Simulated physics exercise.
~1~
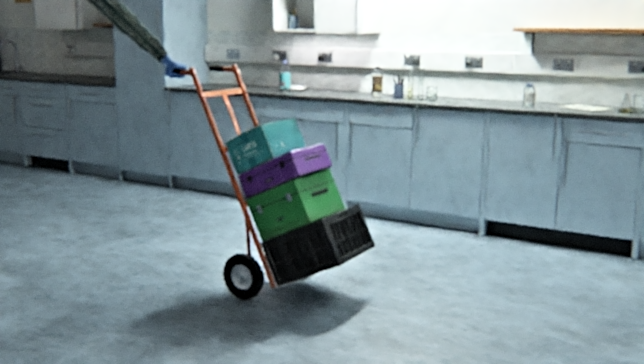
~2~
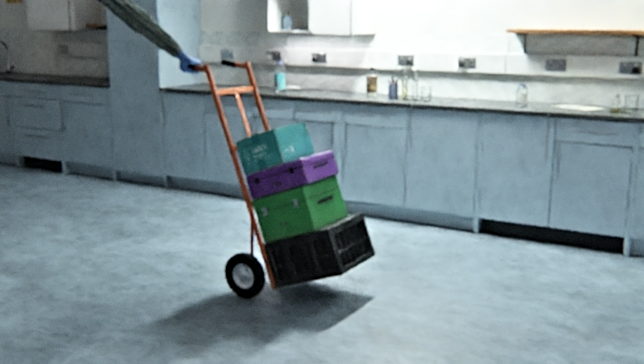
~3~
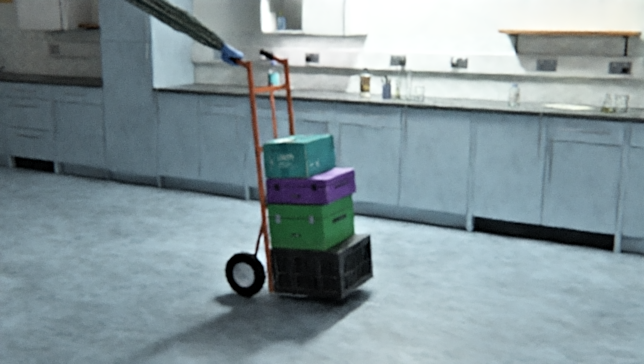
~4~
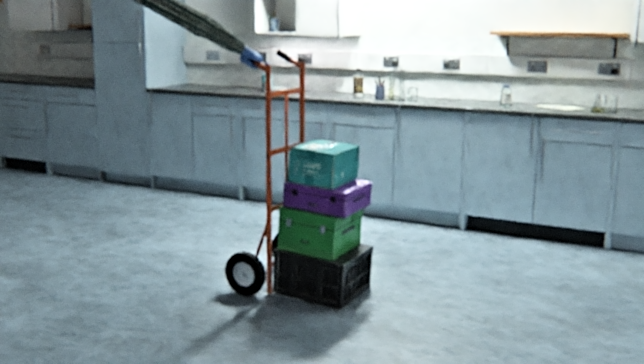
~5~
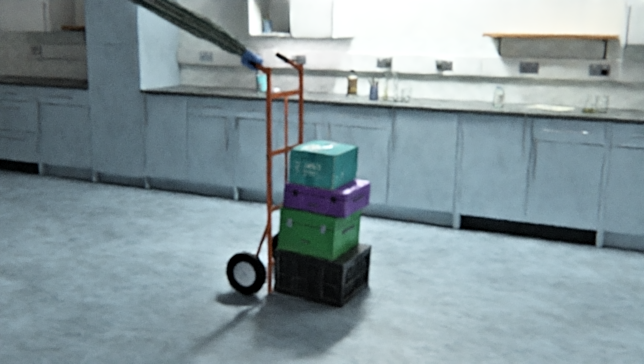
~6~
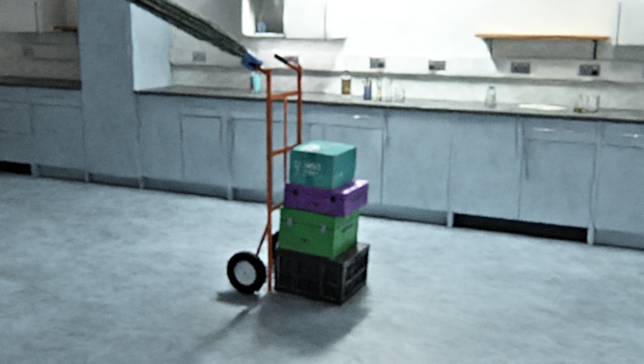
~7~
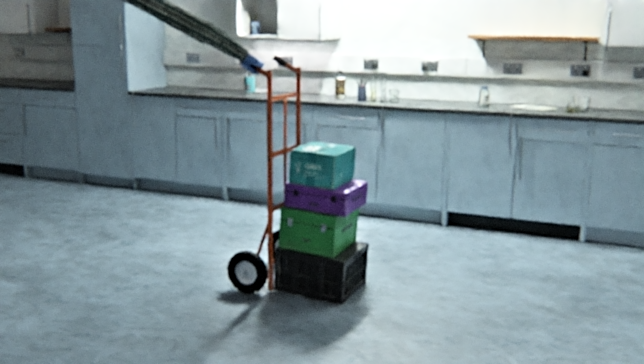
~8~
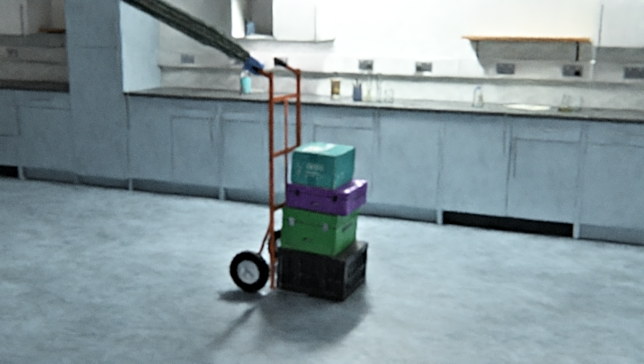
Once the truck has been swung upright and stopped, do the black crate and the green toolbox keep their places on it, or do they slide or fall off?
Both keep their places. The black crate stays at the bottom of the truck and the green toolbox stays on top of it.
